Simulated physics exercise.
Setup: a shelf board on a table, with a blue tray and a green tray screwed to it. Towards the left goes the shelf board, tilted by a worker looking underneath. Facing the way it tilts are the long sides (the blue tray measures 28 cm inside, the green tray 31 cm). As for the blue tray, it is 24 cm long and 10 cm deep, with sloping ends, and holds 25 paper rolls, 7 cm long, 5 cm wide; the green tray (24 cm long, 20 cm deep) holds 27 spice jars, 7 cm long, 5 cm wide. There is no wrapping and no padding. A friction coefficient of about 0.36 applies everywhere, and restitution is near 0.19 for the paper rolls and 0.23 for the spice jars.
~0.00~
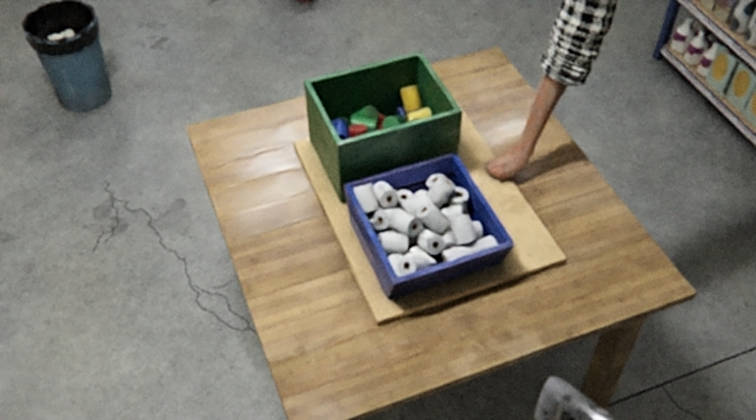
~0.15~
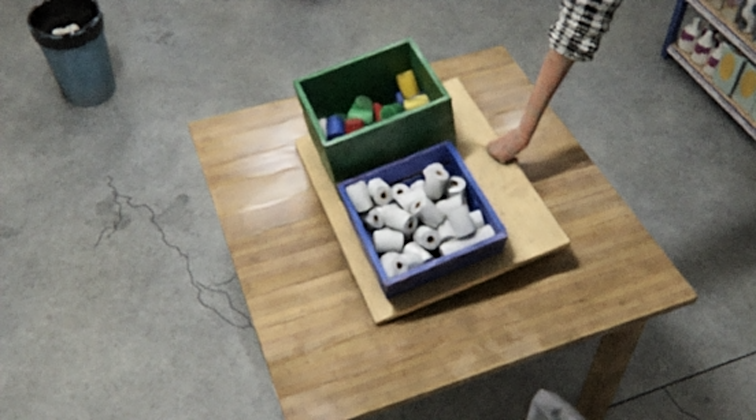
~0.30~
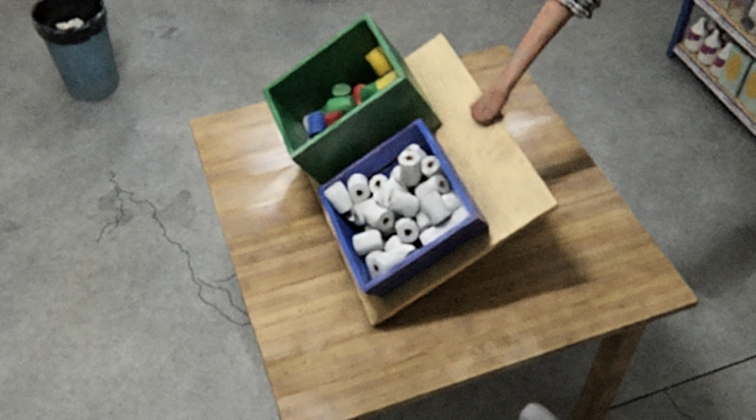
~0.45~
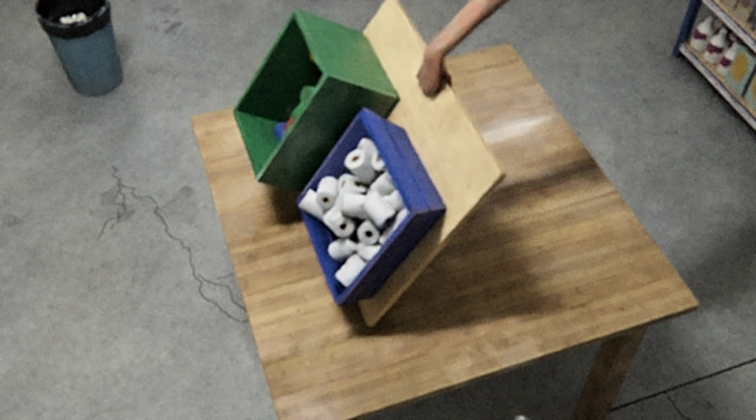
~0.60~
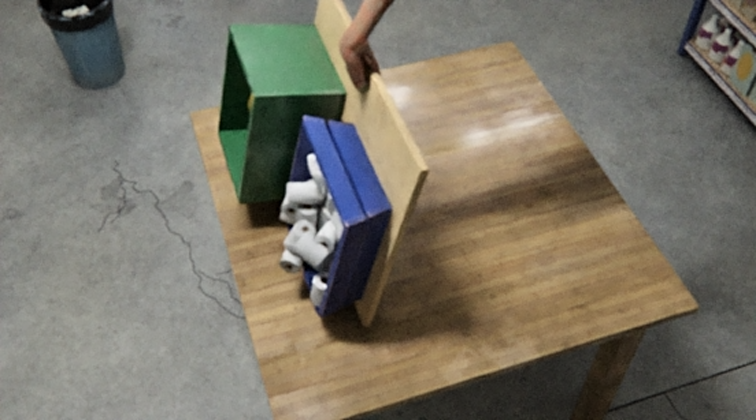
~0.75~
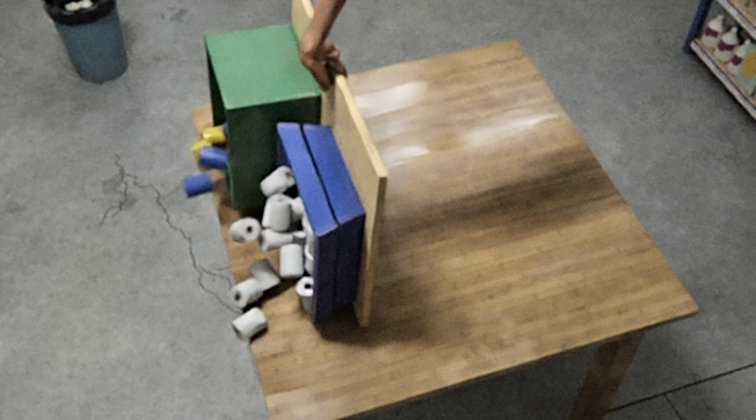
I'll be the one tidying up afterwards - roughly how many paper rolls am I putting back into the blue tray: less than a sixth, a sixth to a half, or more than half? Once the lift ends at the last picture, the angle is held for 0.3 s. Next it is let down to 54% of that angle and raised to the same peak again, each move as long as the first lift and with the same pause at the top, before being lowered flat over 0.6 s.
You'll put back more than half of them.
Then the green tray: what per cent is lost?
Green tray, 40 in a hundred gone.
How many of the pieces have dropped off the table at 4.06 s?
Roughly 25 in all.
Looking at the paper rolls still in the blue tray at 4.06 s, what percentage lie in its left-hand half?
Some 90 % of what remains.
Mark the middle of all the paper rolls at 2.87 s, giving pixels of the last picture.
Centre: Around (246, 307) px.
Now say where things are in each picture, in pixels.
In the first frame (we follow the rim corner now nearest the camera; the camera moves round a little), blue tray at (395, 278); green tray at (338, 141); tilt 0°; nothing out yet.
The second frame shows blue tray at (386, 280); green tray at (325, 142); tilt 9°.
The third frame shows blue tray at (362, 287); green tray at (291, 154); tilt 30°.
The fourth frame shows blue tray at (336, 300); green tray at (257, 176); tilt 55°.
The fifth frame shows blue tray at (318, 313); green tray at (238, 198); tilt 76°.
The sixth frame shows blue tray at (311, 318); green tray at (233, 205); tilt 85°; 9 out, the lowest roll at (249, 324).
After 1.28 s, tilt 76°; 16 of 25 out of the blue tray and 11 of 27 out of the green tray.
After 1.94 s, tilt 49°; 16 of 25 out of the blue tray and 11 of 27 out of the green tray.
After 2.87 s, tilt 85°; 16 of 25 out of the blue tray and 11 of 27 out of the green tray.
Outcome (at 4.06 s), 16 of 25 out of the blue tray and 11 of 27 out of the green tray. Asked share, 16 of 25, 64 per cent.
